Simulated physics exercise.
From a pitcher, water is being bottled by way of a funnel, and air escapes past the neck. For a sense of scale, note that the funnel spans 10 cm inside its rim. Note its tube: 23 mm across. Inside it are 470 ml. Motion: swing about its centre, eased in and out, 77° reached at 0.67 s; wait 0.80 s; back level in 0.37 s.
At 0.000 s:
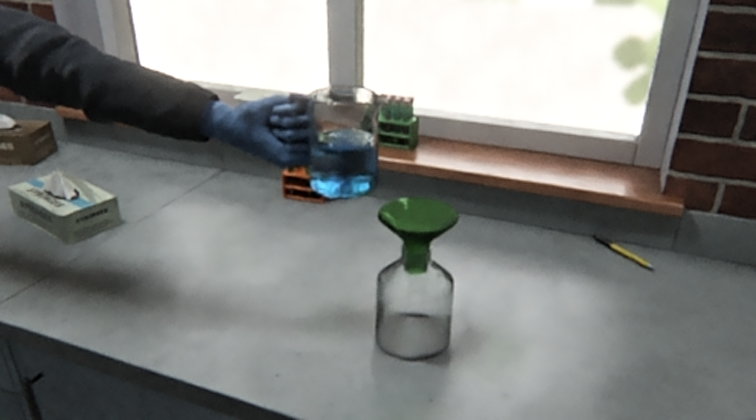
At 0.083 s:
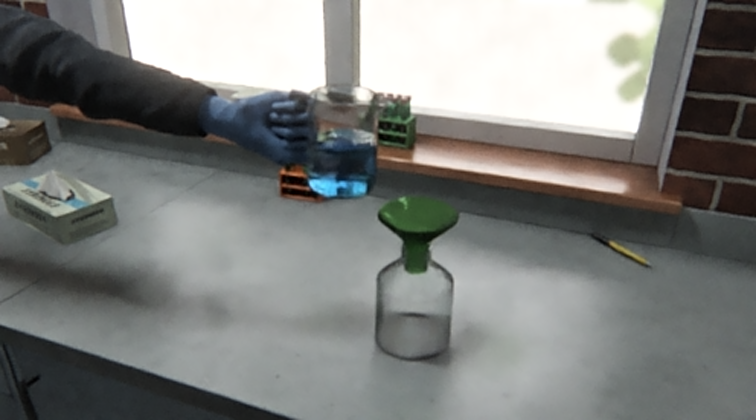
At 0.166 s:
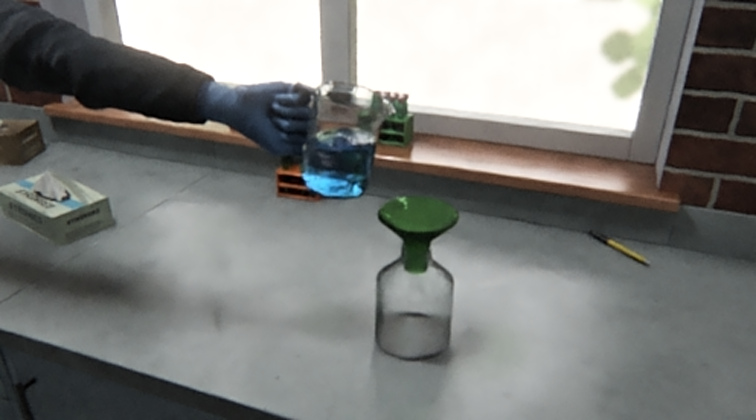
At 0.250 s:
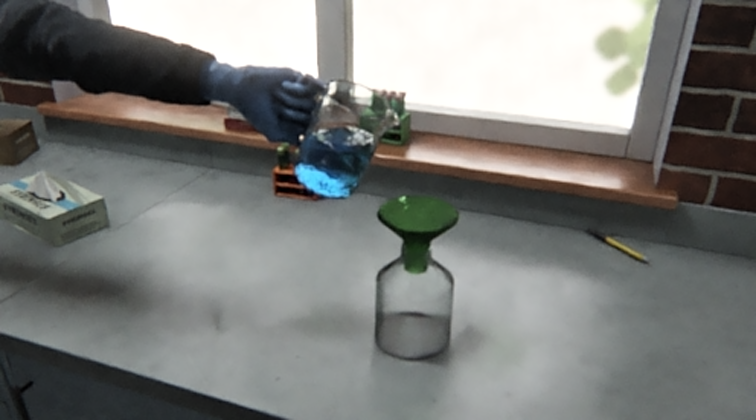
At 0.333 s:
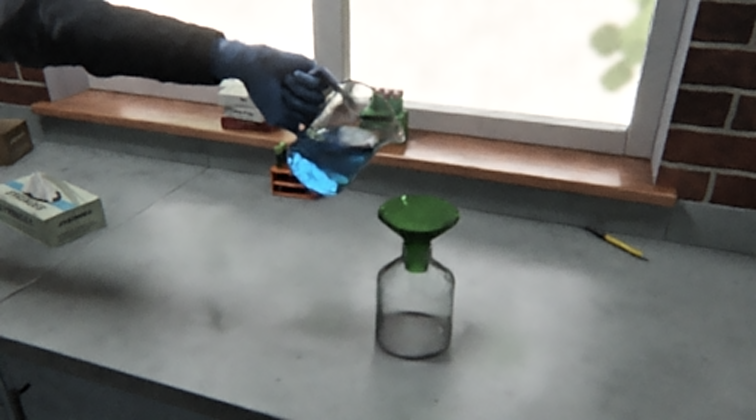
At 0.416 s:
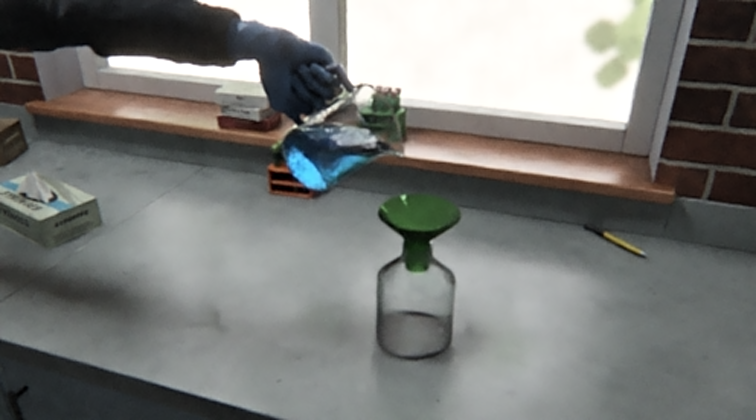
At first, a blue-gloved hand holds a clear pitcher of bright blue water upright above a gray counter, up and left of a green funnel set in a glass bottle. Then the hand tilts the pitcher steadily rightward until it leans steeply, the blue water shifting inside it.
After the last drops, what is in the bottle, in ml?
Roughly 230 ml goes into the bottle.
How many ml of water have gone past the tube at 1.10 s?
100 ml.
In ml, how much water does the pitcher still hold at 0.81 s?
Some 310 ml are still held at that time.
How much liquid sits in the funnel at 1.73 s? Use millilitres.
I'd estimate some 5 ml is held in the funnel then.
After 0.81 s the tilt is 77° and 35 ml has passed the tube, 55 ml is in the funnel, 310 ml in the pitcher and 0 ml has missed.
After 1.10 s the tilt is 77° and 100 ml has passed the tube, 55 ml is in the funnel, 220 ml in the pitcher and 50 ml has missed.
After 1.40 s the tilt is 77° and 175 ml has passed the tube, 35 ml is in the funnel, 175 ml in the pitcher and 75 ml has missed.
After 1.73 s the tilt is 16° and 225 ml has passed the tube, 5 ml is in the funnel, 160 ml in the pitcher and 75 ml has missed.
In the end 235 ml has passed the tube, 0 ml is in the funnel, 160 ml in the pitcher and 75 ml has missed.
